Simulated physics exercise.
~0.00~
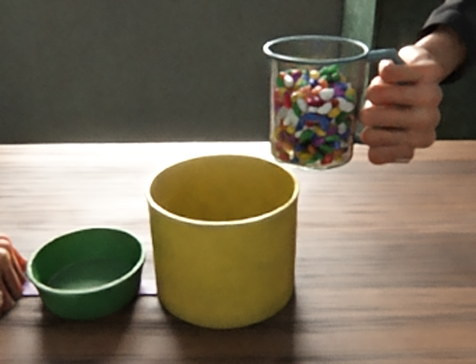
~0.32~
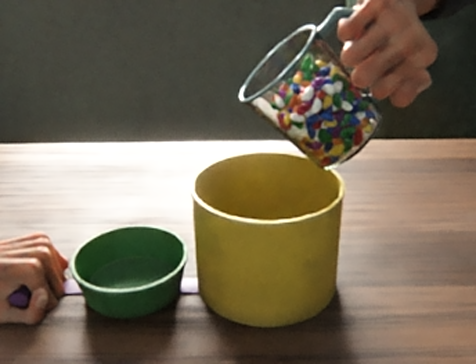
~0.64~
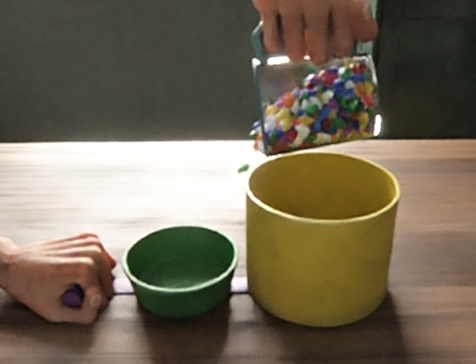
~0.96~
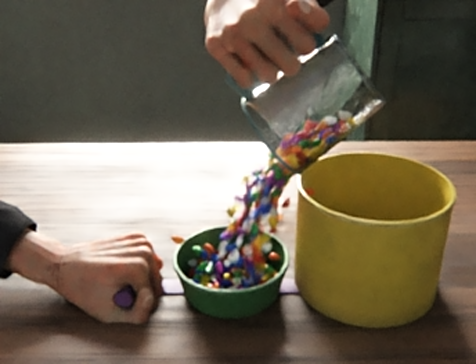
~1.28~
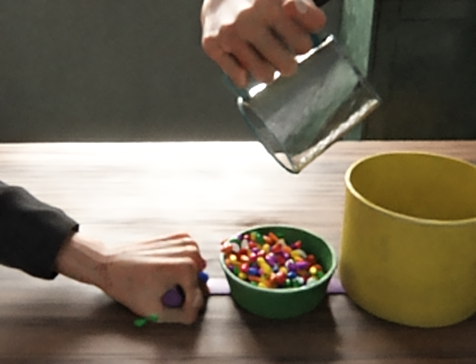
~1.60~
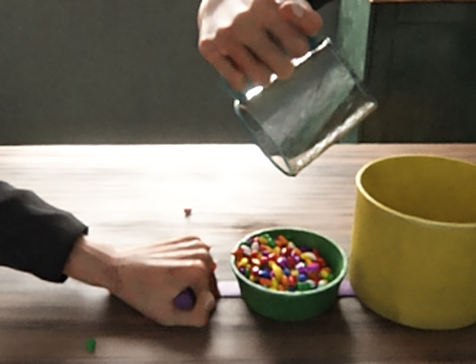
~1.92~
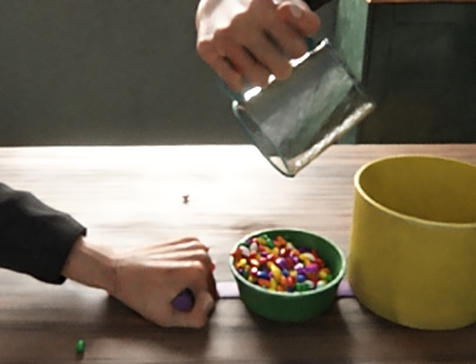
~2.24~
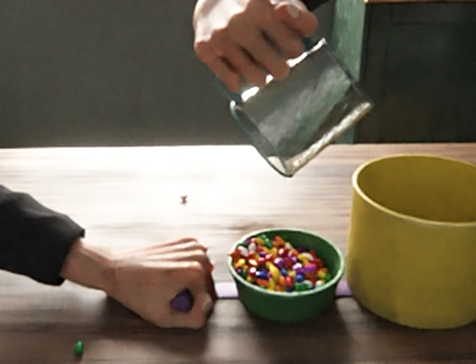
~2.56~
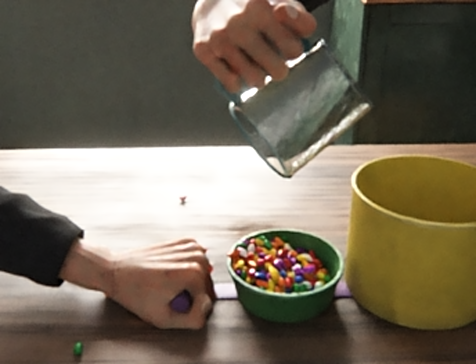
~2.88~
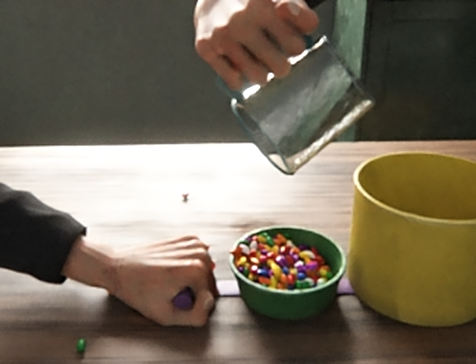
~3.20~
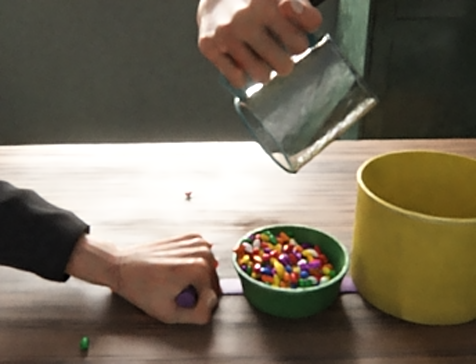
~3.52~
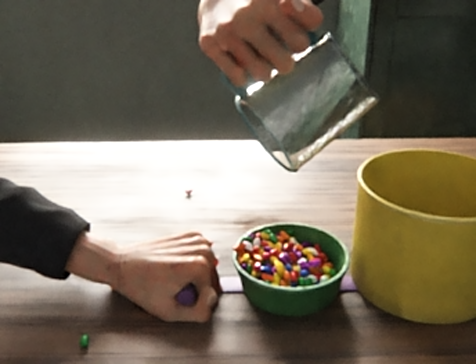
Colourful jelly beans pouring from a tilted glass cup into a green dish as a hand slides joined containers right, nearly all landing inside.
